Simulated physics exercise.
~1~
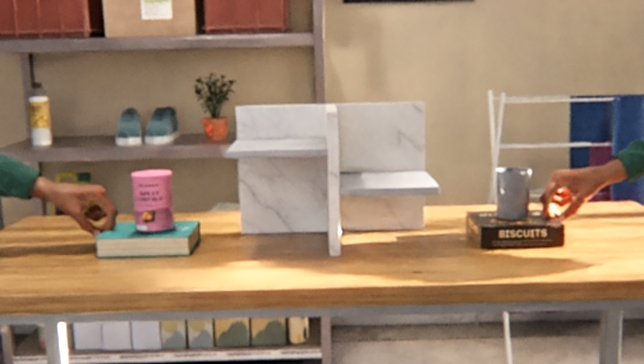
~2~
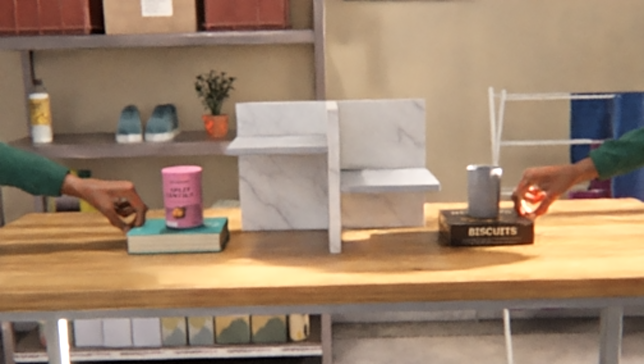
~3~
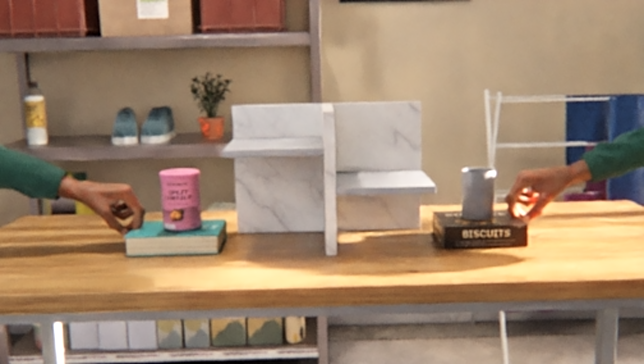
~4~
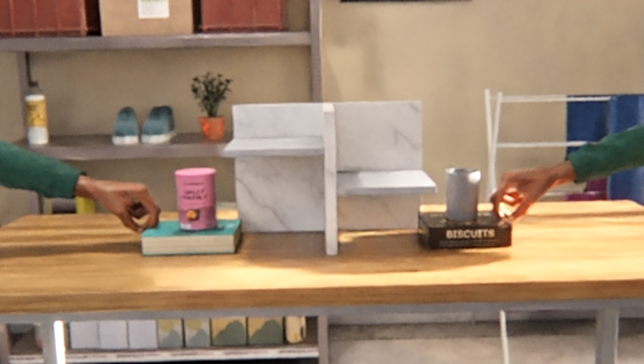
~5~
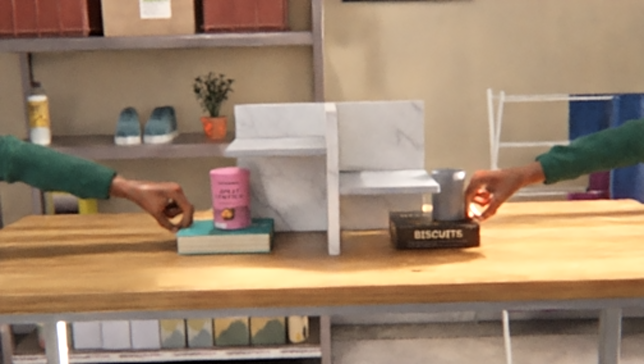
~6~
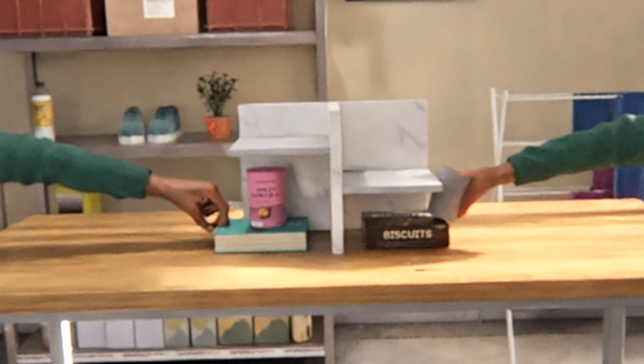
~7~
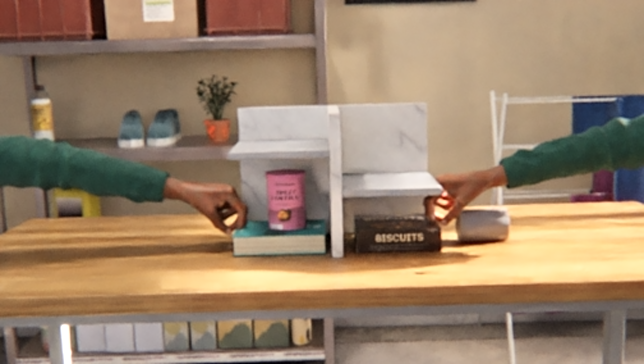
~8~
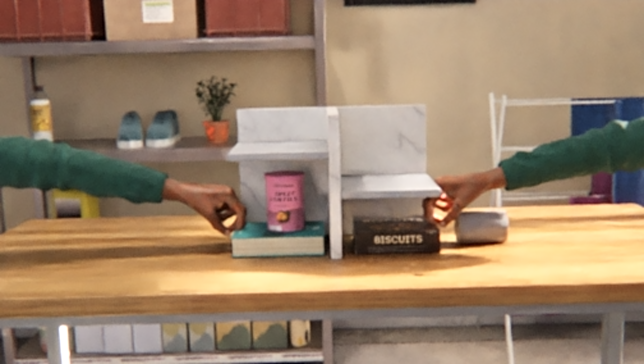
A grey beaker hits the shelf and topples as hands push it and a pink tin inward.
